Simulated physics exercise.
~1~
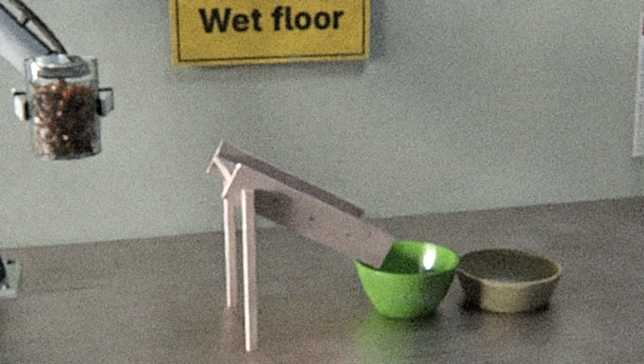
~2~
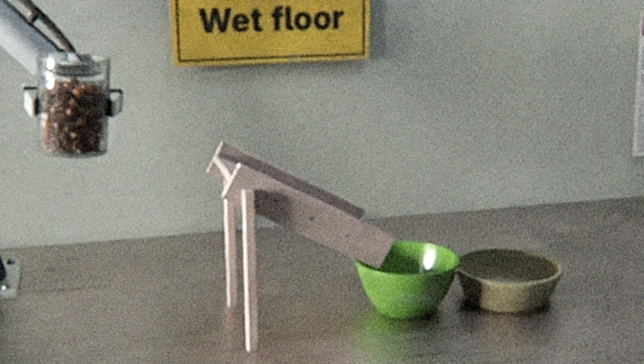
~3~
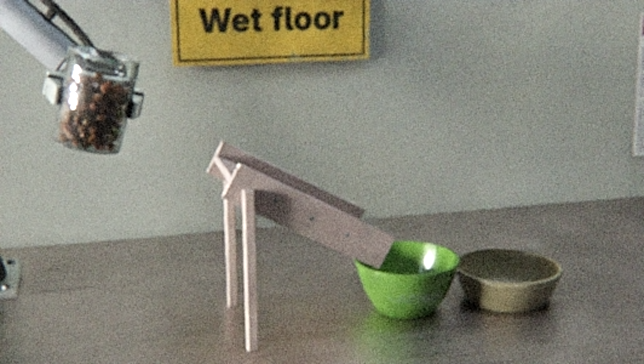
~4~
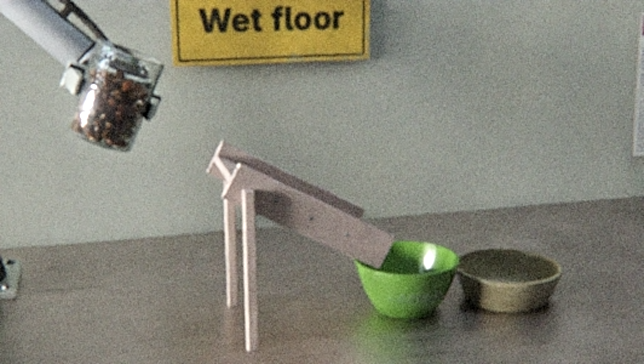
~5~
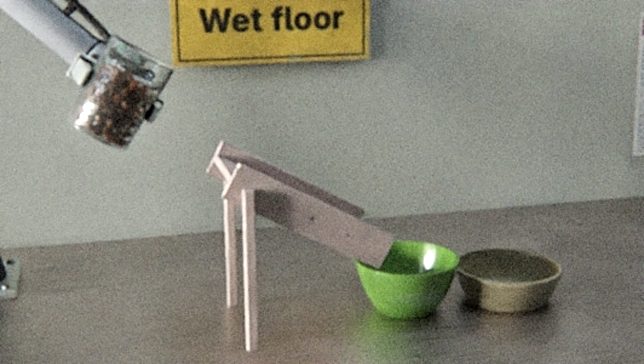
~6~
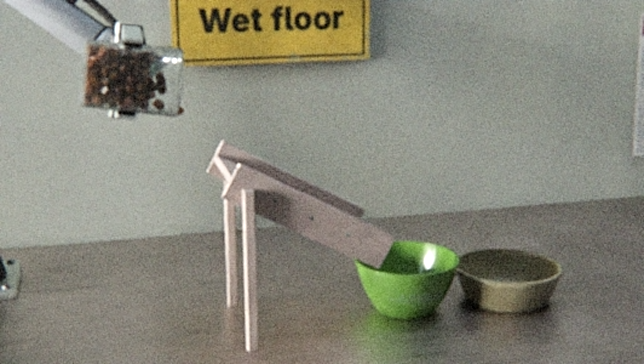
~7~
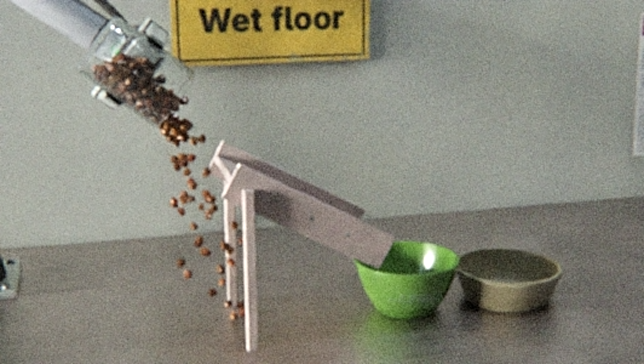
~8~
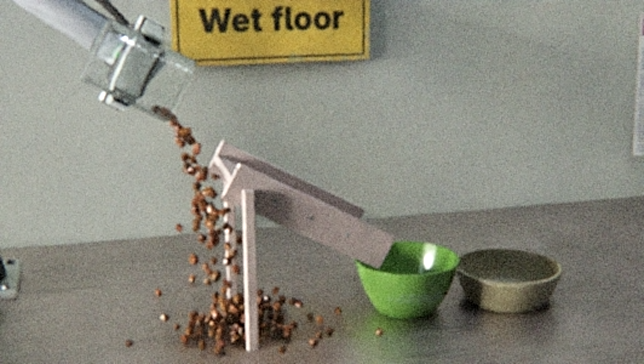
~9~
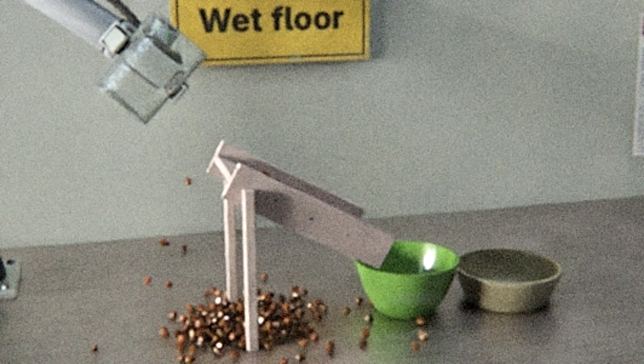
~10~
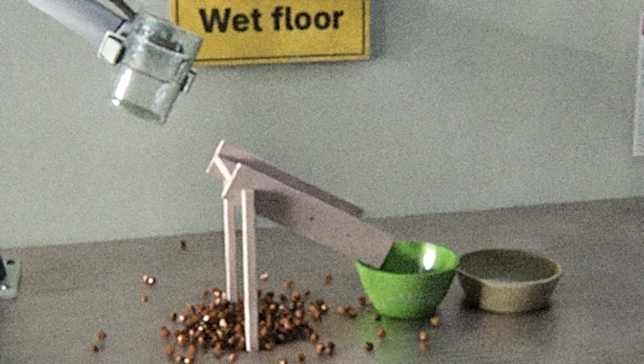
On a tabletop, a robot arm tips brown pellets from a clear jar, missing the chute and scattering them around its legs.
